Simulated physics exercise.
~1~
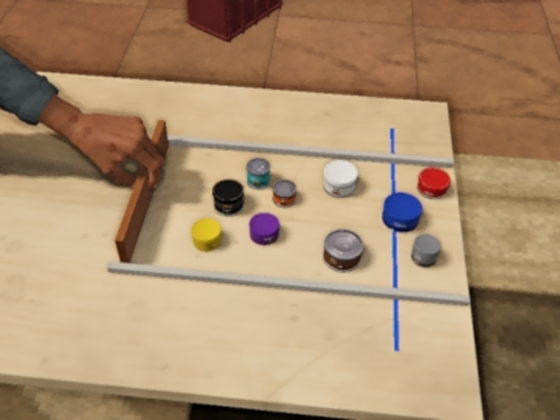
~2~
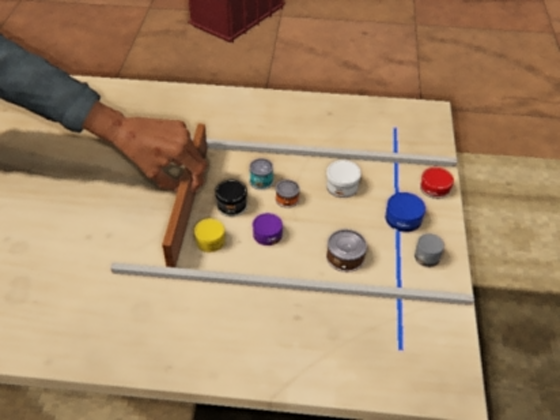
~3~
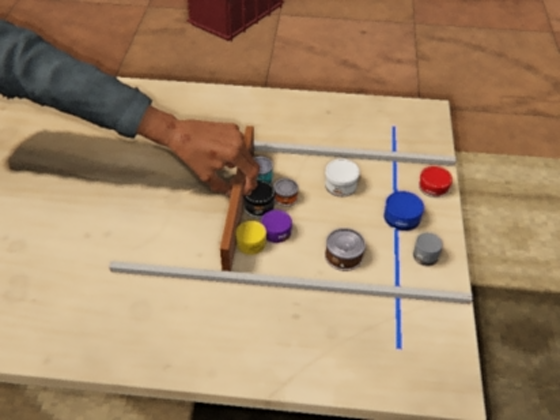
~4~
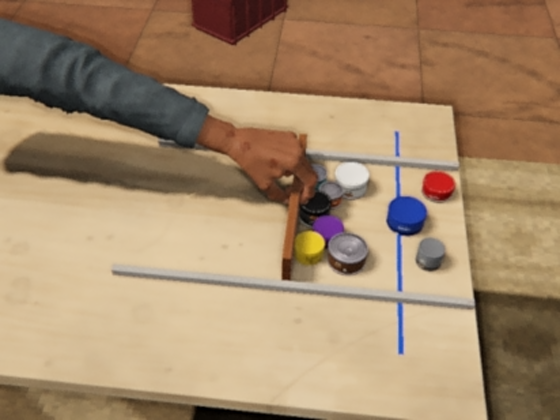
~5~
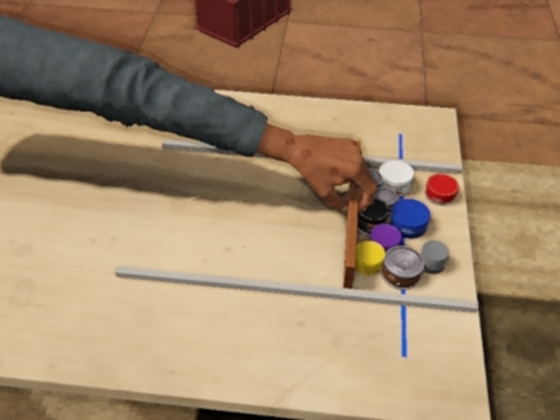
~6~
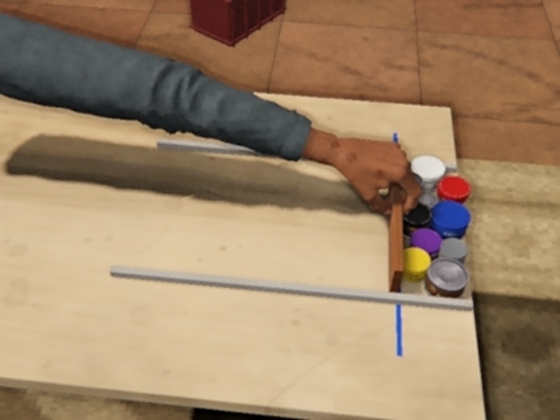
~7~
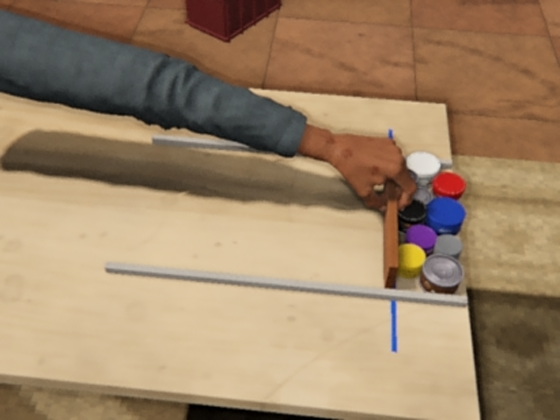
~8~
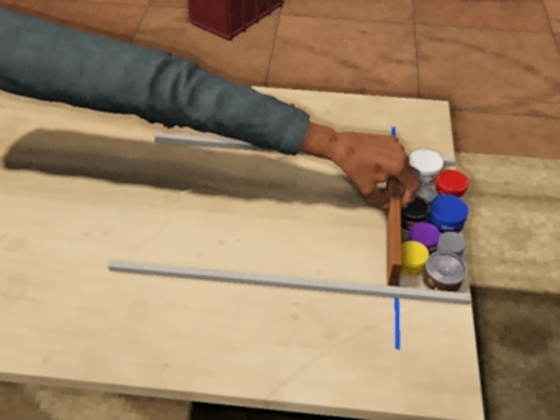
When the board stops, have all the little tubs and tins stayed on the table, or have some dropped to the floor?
They have all stayed on the table. The board stops at the blue line with the tubs and tins crowded together by the right edge, and none falls.
